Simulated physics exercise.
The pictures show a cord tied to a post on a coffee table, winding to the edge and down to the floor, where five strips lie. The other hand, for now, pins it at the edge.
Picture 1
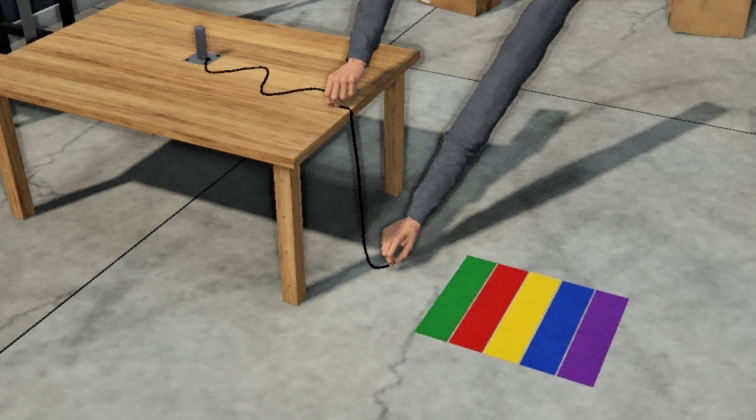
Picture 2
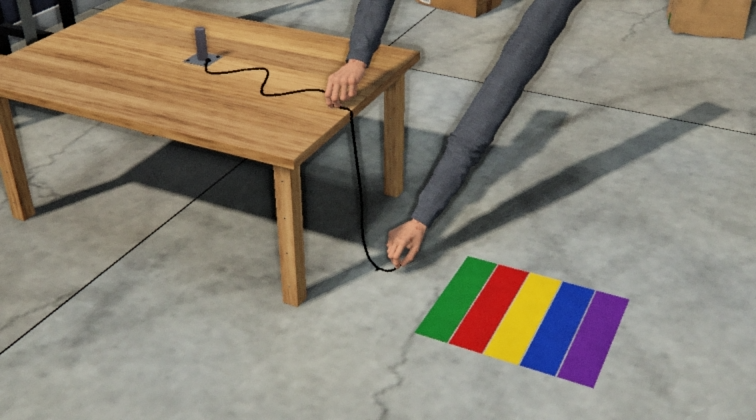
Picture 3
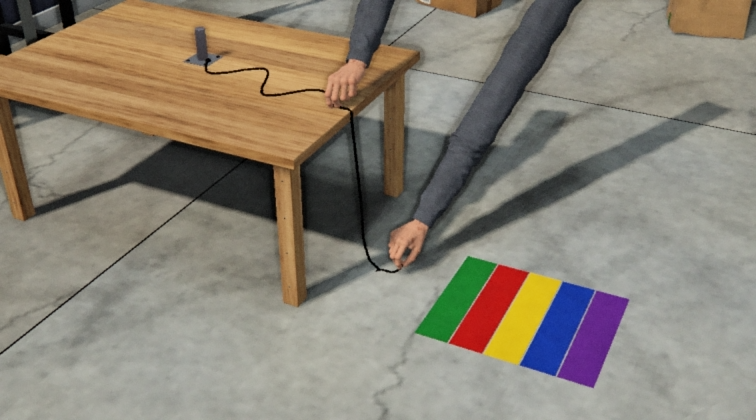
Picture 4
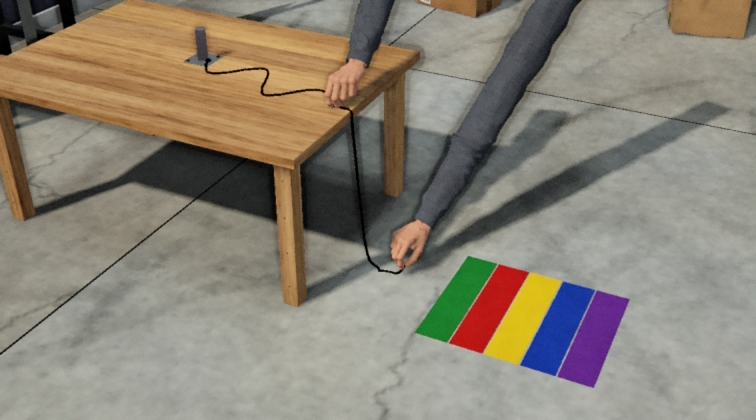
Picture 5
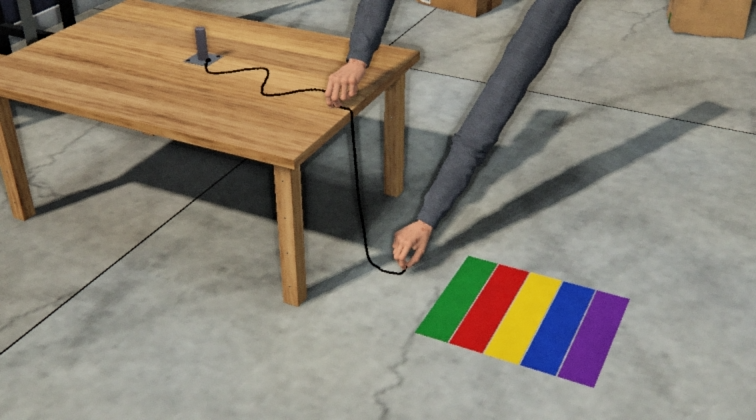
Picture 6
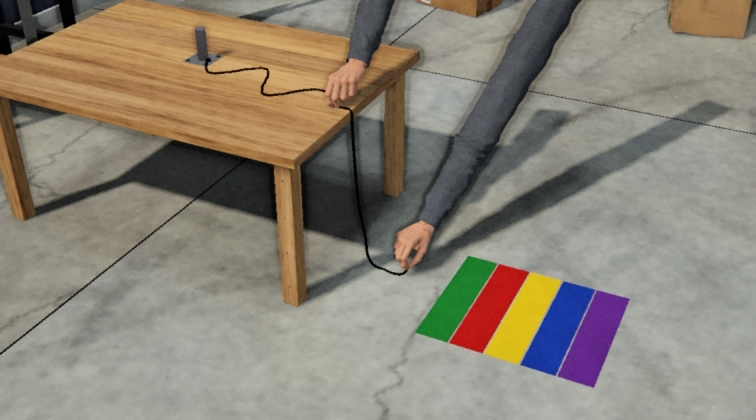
A hand pinned a black cord at the edge of a wooden table while the other hand, holding its end near the floor, shifted slightly right toward five colored strips, barely moving otherwise.
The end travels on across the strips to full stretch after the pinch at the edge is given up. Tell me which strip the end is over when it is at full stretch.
It is over the purple strip.
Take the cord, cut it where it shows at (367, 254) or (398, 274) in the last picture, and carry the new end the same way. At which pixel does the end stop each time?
First try near (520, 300), second near (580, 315).
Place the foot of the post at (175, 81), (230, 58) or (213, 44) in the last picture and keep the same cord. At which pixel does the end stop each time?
In that order: (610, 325), (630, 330) and (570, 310).
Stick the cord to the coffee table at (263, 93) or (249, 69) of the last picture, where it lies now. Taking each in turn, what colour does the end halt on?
Strip per try: Yellow / blue.
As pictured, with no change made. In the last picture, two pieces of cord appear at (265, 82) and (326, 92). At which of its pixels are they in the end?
End: (307, 88) and then (385, 125).
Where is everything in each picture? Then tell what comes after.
End (394, 262); green (440, 321); red (474, 332); yellow (509, 342); blue (545, 353); purple (582, 364), in the first picture.
End (400, 265); cord through (212, 73) (267, 78) (298, 91) (344, 109) (359, 178) (365, 245), in the second picture.
End (402, 265), in the third picture.
End (404, 266); cord through (212, 73) (267, 77) (299, 91) (344, 109) (357, 178) (365, 245), in the fourth picture.
End (406, 266), in the fifth picture.
End (408, 267); cord through (212, 73) (267, 77) (299, 91) (344, 108) (356, 178) (366, 244), in the sixth picture.
Early on, end near (541, 304); over yellow.
Midway, end near (578, 314); over blue.
At the end of the slack, end near (600, 320); over purple. It gets as far as the purple strip.
